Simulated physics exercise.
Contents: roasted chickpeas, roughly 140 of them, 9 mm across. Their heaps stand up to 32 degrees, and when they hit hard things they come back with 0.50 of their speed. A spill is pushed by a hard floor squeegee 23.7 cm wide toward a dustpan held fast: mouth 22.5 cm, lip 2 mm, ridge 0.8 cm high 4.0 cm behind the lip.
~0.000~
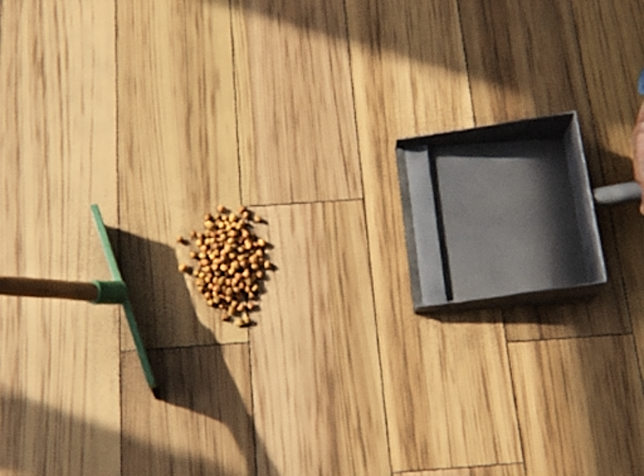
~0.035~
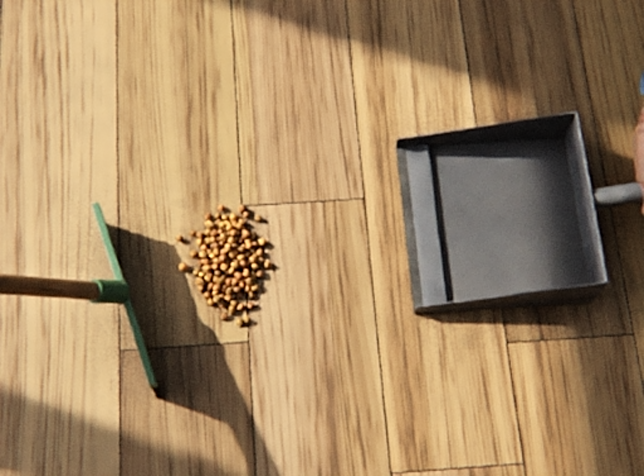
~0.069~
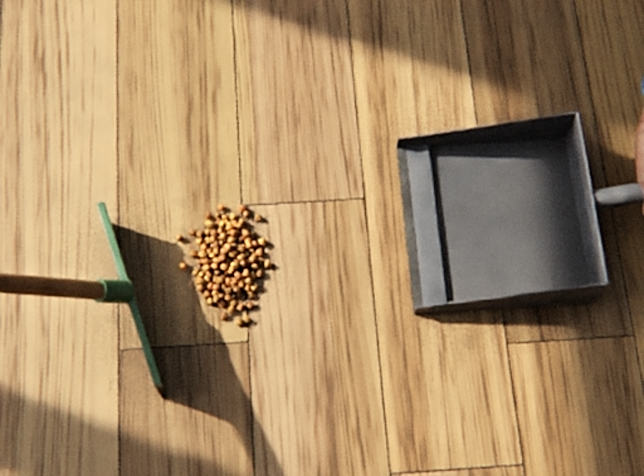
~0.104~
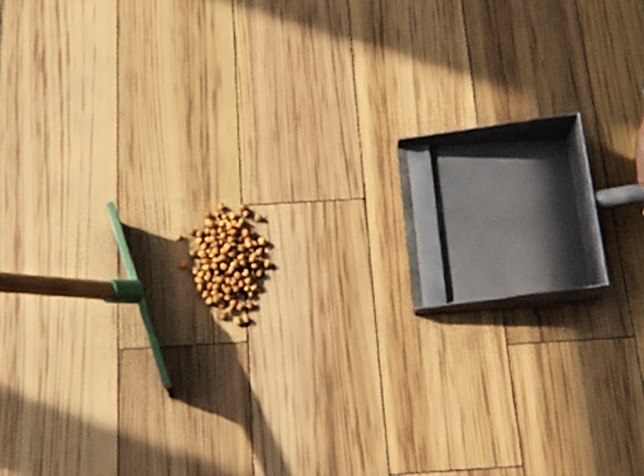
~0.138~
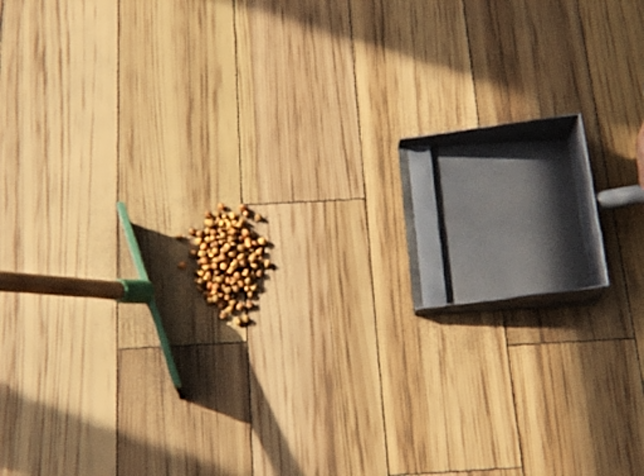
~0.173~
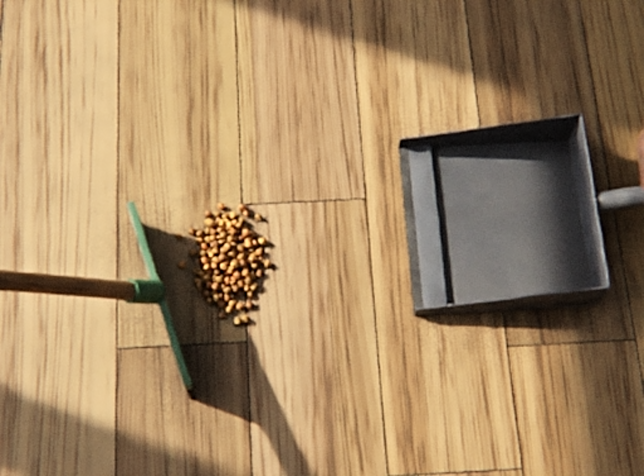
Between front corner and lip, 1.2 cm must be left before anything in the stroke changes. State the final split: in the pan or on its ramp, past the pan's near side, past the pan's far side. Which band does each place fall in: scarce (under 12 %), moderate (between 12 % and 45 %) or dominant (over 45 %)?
In the pan or on its ramp: Scarce; past the pan's near side: Scarce; past the pan's far side: Scarce.
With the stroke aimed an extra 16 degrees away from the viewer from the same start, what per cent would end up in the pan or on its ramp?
I'd expect close to 0 percent.
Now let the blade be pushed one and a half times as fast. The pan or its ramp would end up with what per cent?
In that case close to 0 per cent.
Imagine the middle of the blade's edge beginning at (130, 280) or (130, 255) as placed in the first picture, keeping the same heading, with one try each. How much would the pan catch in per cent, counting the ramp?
Estimates: 0 percent and 5 percent.
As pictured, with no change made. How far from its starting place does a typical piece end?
I'd say near 18 cm.
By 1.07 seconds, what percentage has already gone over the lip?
About 0 percent.
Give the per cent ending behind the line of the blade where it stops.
Around 30 in a hundred.
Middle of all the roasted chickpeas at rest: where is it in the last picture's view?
(368, 240) or so.
Then, at 0.51 s, middle of the blade 18 cm from the lip; 0 % over the lip, far side 0 %, near side 0 %.
After 0.73 s, middle of the blade 9 cm from the lip; 0 % over the lip, far side 0 %, near side 5 %.
After 1.07 s, middle of the blade 4 cm from the lip; 0 % over the lip, far side 0 %, near side 5 %.
By 1.4 s all is still; pan 0 %, near side 5 %, far side 0 %, in front of the lip or behind the blade 95 %.
